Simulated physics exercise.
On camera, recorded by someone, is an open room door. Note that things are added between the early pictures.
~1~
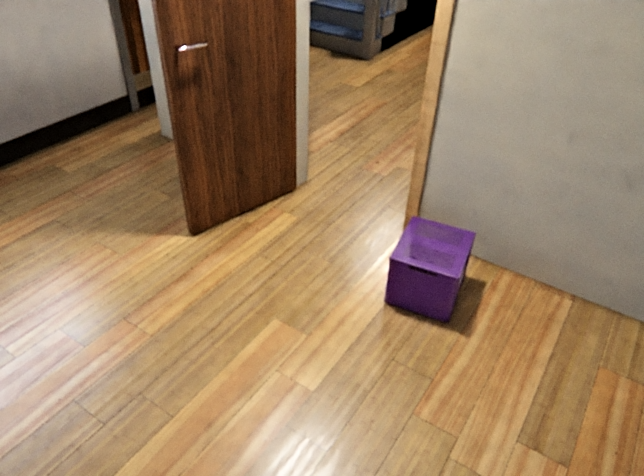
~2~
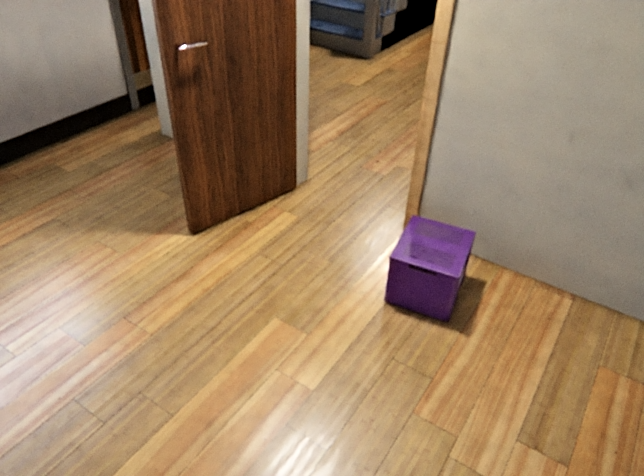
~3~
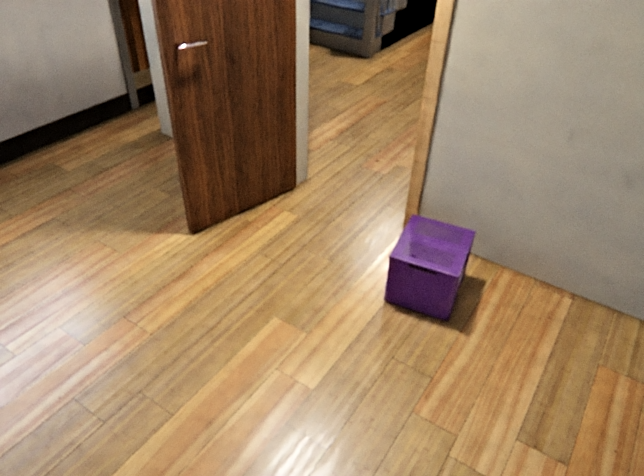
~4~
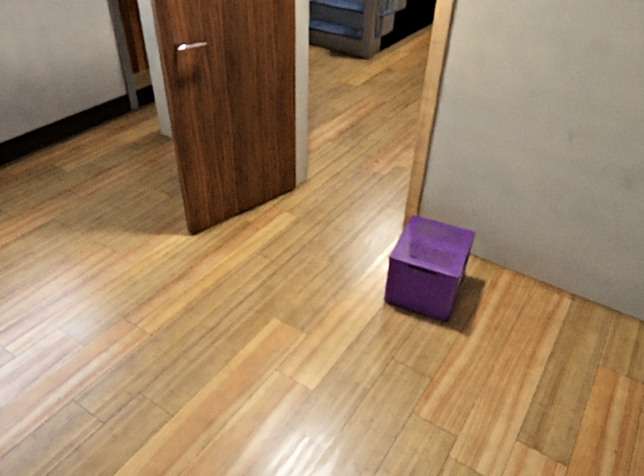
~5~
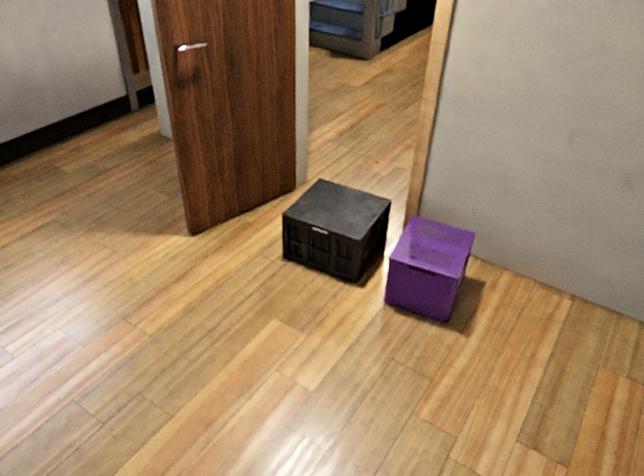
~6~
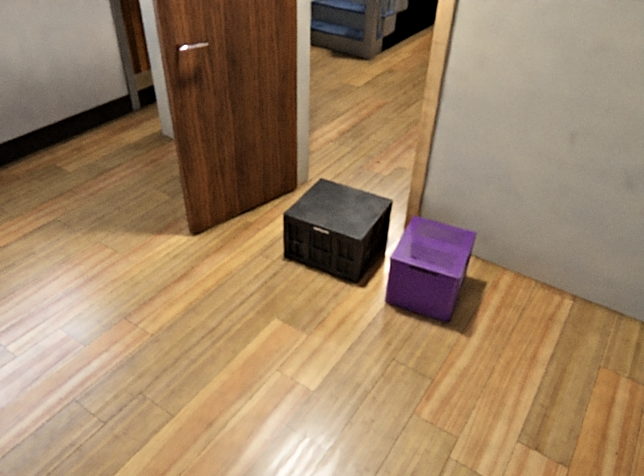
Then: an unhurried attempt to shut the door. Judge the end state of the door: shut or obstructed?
When it's pushed, the door catches on something on the way.
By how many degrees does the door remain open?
It comes to about 60°.
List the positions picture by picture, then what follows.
Door wide open and still; purple tote (429, 268), in the first frame.
Door wide open and still; purple tote (429, 267), in the second frame.
Door wide open and still; purple tote (429, 267), in the third frame.
Door wide open and still; purple tote (429, 267), in the fourth frame.
Door wide open and still; purple tote (429, 268), in the fifth frame.
Door wide open and still; black chest (338, 228); purple tote (430, 268), in the sixth frame.
Then, 0.50 s after the last picture, door 94° open.
Then, 0.70 s after the last picture, door 86° open.
Then, 1.00 s after the last picture, door 70° open.
Then, 1.20 s after the last picture, door 60° open.
At rest, door 60° open; both in place. Seen from the same camera at the end, black chest near (341, 228).
